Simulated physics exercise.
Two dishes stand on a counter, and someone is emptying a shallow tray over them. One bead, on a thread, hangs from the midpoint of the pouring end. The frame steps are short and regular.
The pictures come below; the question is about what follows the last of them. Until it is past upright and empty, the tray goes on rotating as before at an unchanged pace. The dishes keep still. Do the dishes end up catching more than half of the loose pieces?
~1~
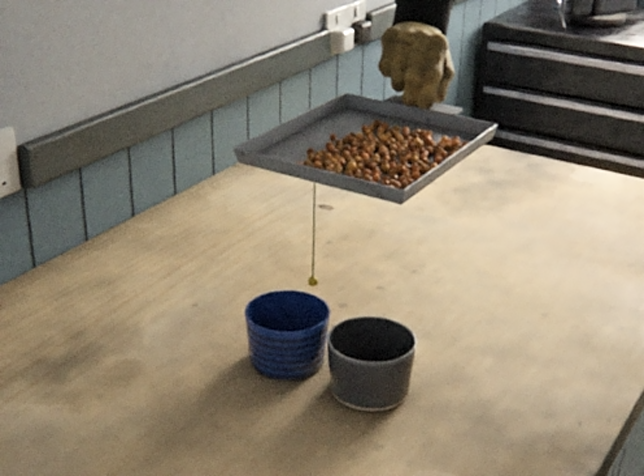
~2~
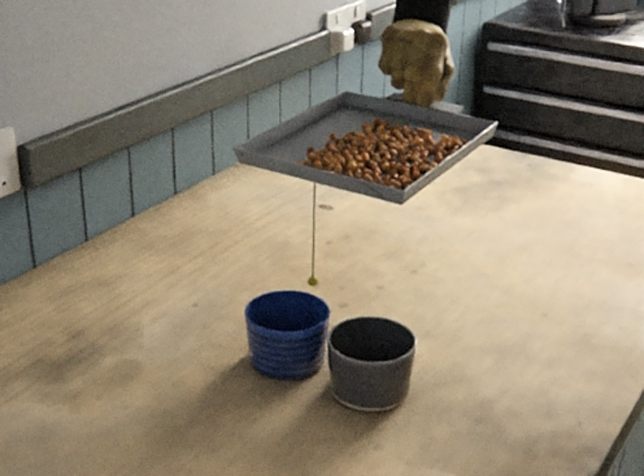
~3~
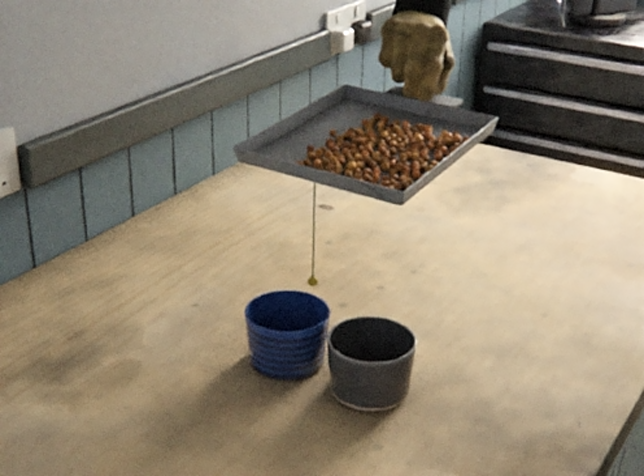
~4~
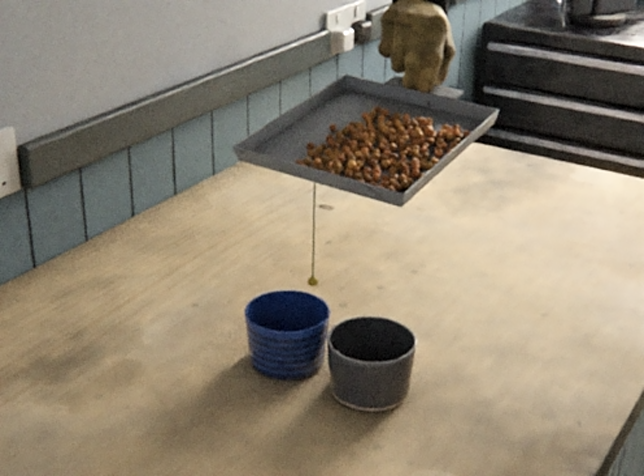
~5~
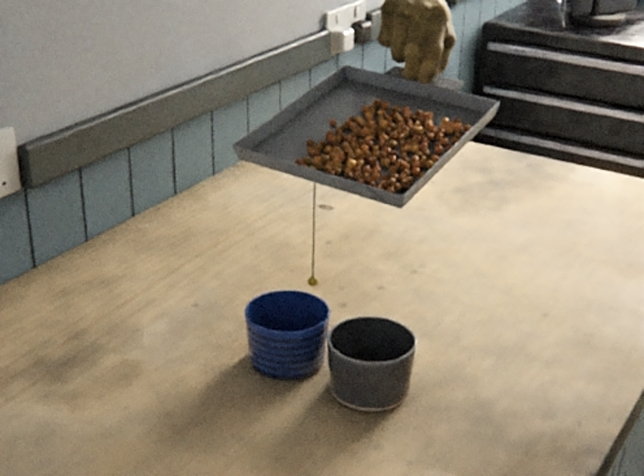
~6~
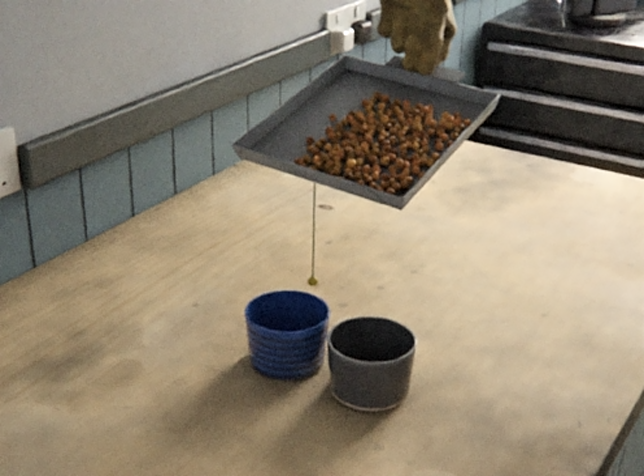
Well, most of the load lands in the dishes, as it turns out.
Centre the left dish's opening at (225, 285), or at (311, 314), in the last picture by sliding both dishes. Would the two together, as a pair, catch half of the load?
At place one the minor share; at place two the bulk.
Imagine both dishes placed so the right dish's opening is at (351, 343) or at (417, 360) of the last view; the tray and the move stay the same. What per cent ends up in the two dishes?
It would be roughly 60 per cent, followed by roughly 60 per cent.
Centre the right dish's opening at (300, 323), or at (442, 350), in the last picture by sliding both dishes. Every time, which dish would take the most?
In the first try it's the one on the right, and in the second it's the one on the left.
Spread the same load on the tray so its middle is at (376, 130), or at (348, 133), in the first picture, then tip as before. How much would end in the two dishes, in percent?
From the first start you get 80 in a hundred, from the second 80 in a hundred.
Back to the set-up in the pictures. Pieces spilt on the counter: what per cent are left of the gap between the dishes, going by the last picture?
Around 60 percent of the pieces.
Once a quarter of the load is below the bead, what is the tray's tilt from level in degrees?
Near 100 degrees.
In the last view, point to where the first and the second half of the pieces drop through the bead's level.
Points: About (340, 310), then about (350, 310).
Soon after the last picture, tray tipped steeply; nearly all on the tray; a stray few in the right dish.
A little later, tray tipped right over; most on the tray; a stray few in the right dish; a stray few in the left dish; a stray few outside both; a small part in the air.
Later still, tray tipped past a quarter turn; about half in the right dish; about a third in the left dish; about a quarter outside both.
At rest, tray tipped past a quarter turn; about half in the right dish; about a third in the left dish; about a quarter outside both.
